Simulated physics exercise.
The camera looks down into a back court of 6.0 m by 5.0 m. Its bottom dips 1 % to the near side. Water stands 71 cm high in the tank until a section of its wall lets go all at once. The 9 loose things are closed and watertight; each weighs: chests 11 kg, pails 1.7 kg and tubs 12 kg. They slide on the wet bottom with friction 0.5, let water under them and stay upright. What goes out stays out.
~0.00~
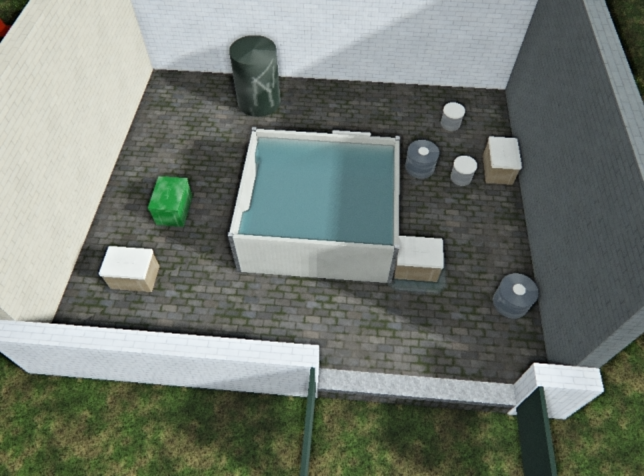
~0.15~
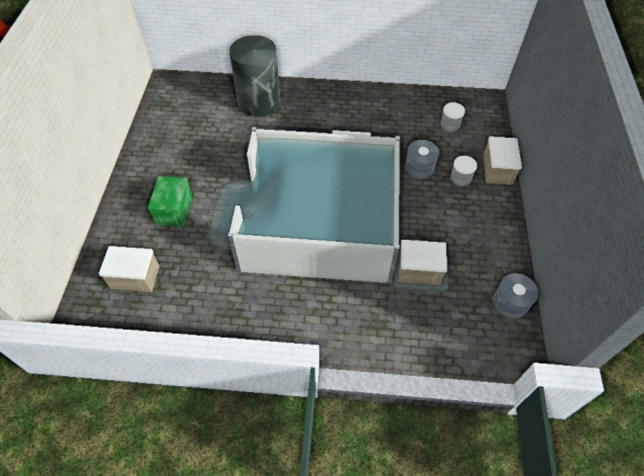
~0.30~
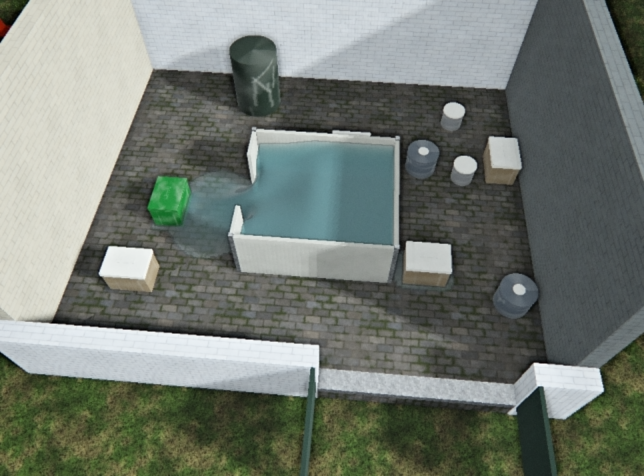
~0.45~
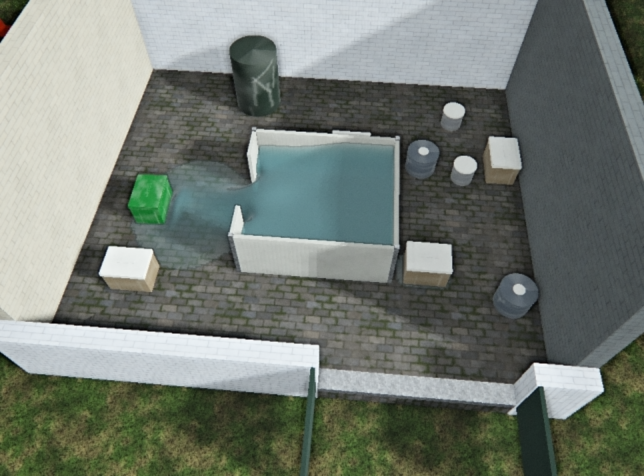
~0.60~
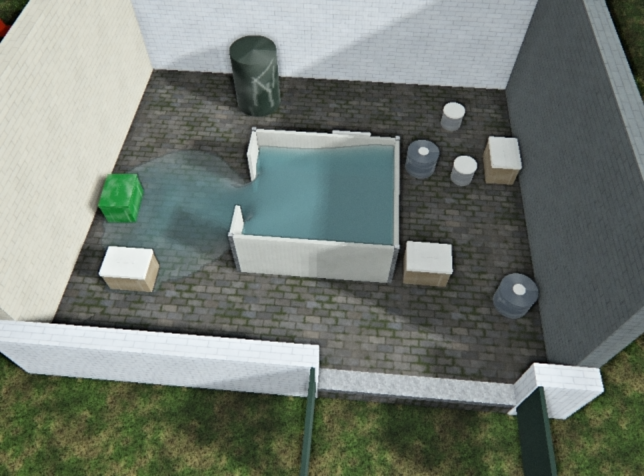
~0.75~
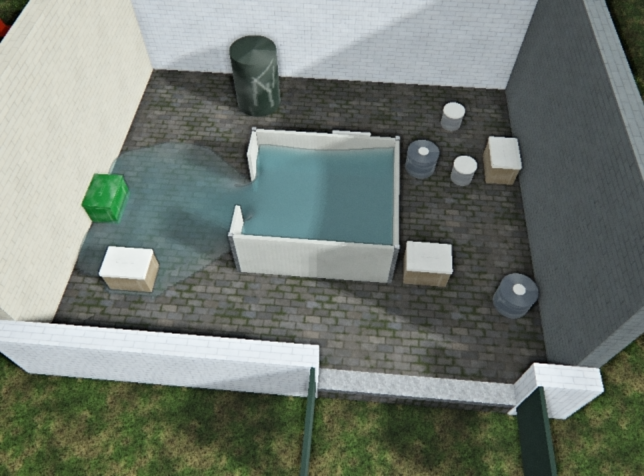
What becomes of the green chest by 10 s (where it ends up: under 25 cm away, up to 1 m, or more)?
The green chest ends far away.
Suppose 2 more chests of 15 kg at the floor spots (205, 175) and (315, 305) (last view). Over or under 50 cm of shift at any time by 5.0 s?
In turn: Past it, past it.
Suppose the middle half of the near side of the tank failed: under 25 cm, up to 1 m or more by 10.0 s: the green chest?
In that case the green chest slides a little.
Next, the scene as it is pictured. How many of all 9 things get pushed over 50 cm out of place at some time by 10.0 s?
I count 8.
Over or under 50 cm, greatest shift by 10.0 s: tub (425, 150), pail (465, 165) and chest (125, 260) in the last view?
In that order: Less, more, more.
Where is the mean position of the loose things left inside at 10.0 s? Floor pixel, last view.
Around (442, 214).
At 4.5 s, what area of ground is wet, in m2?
About 25 m2.
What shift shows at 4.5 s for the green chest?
Roughly 80 cm by then.
After 2.0 s the green chest is near (95, 177), 0.9 m from its start, afloat; 0 of 9 are out; 2 afloat.
After 4.5 s the green chest is near (100, 196), 0.8 m from its start, afloat; 0 of 9 are out; 2 afloat.
After 7.0 s the green chest is near (73, 283), 1.7 m from its start, afloat; 0 of 9 are out; 5 afloat.
After 10.0 s the green chest is near (272, 298), 2.2 m from its start, afloat; 0 of 9 are out; 7 afloat.
